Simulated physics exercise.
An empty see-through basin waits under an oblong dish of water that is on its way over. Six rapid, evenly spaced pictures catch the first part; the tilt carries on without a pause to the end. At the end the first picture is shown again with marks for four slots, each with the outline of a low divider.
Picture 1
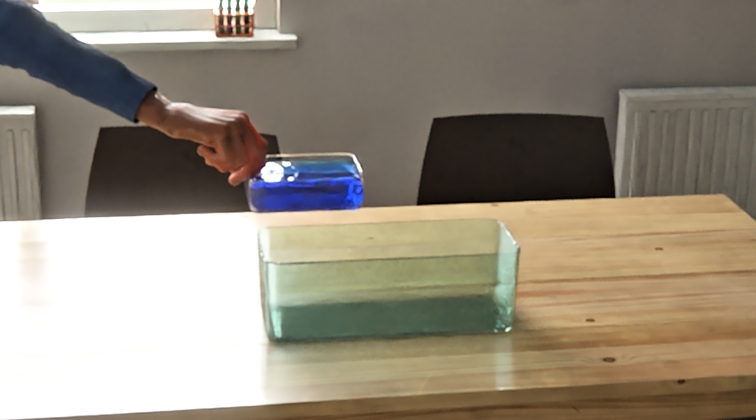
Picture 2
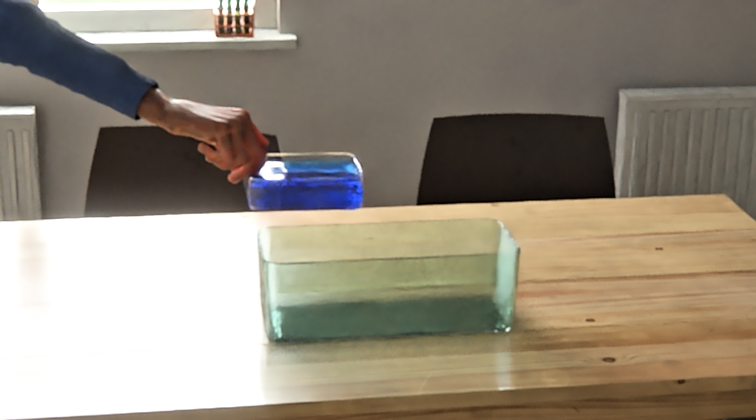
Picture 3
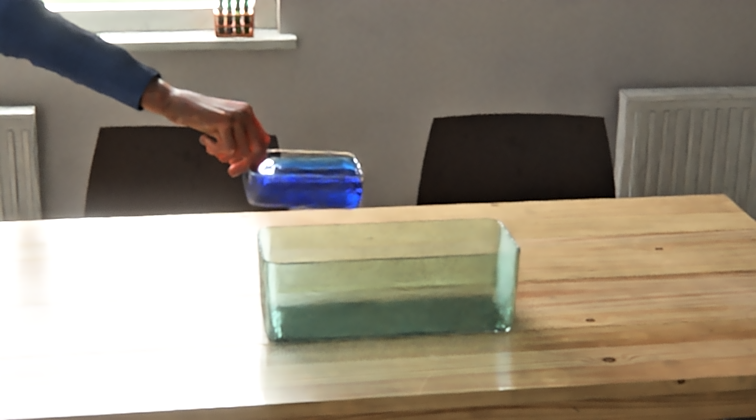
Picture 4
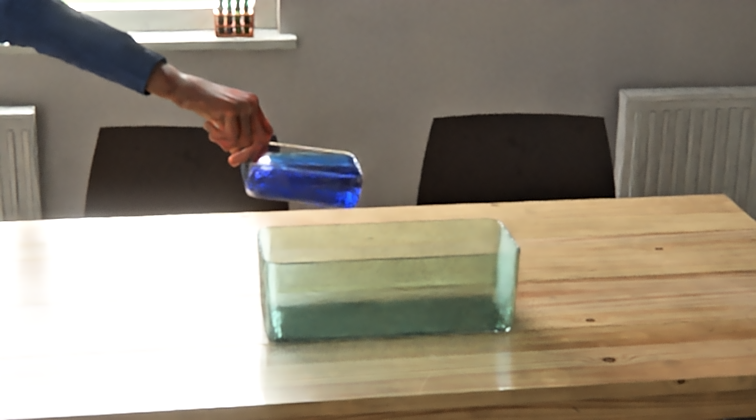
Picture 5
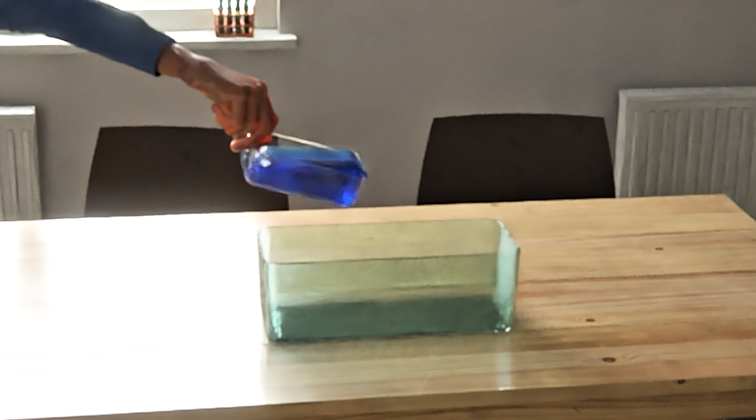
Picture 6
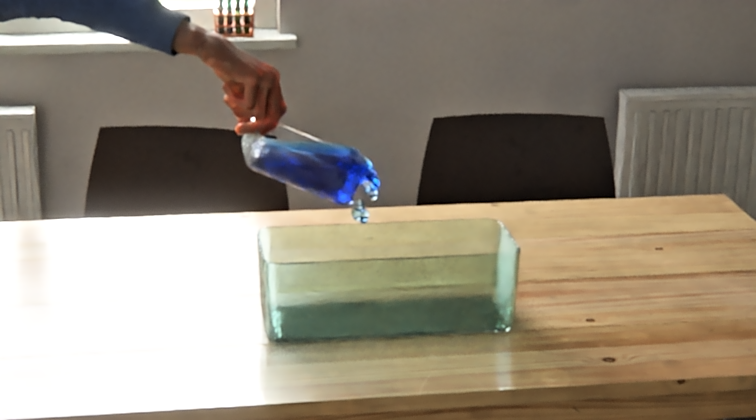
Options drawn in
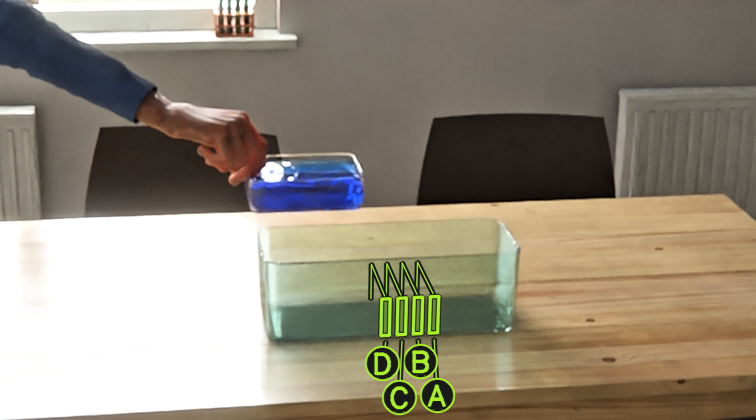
A hand in a blue sleeve, reaching in from the left, holds an oblong clear dish of vivid blue water above a pale wooden table, seen from slightly above by a still camera. A larger greenish see-through basin sits below, with dark chairs and a grey wall behind. The hand lifts the dish's left end, tilting it rightward until blue water slips over the lip.
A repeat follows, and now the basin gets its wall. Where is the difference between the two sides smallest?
Best: A.
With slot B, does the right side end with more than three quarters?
No, it does not.
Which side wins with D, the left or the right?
More ends on the right.
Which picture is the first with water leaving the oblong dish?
In picture 5.
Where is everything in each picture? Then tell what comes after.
Upright, lip at (357, 165); basin from (266, 341) to (513, 328); nothing has left yet, in the first frame.
Upright, lip at (357, 165); nothing has left yet, in the second frame.
Tipped about 4°, lip at (357, 165); nothing has left yet, in the third frame.
Tipped about 9°, lip at (357, 165); nothing has left yet, in the fourth frame.
Tipped about 16°, lip at (357, 165); water is over the lip, down to (361, 168), in the fifth frame.
Tipped about 24°, lip at (357, 165); water is over the lip, down to (361, 216), in the sixth frame.
On the marked copy, A at (434, 339); B at (418, 340); C at (401, 340); D at (385, 341).
Choosing A, about 47 % ends left of the wall and 44 % right of it; 9 % is lost outside.
Choosing B, about 29 % ends left of the wall and 62 % right of it; 9 % is lost outside.
Choosing C, about 17 % ends left of the wall and 75 % right of it; 8 % is lost outside.
Choosing D, about 7 % ends left of the wall and 84 % right of it; 9 % is lost outside.
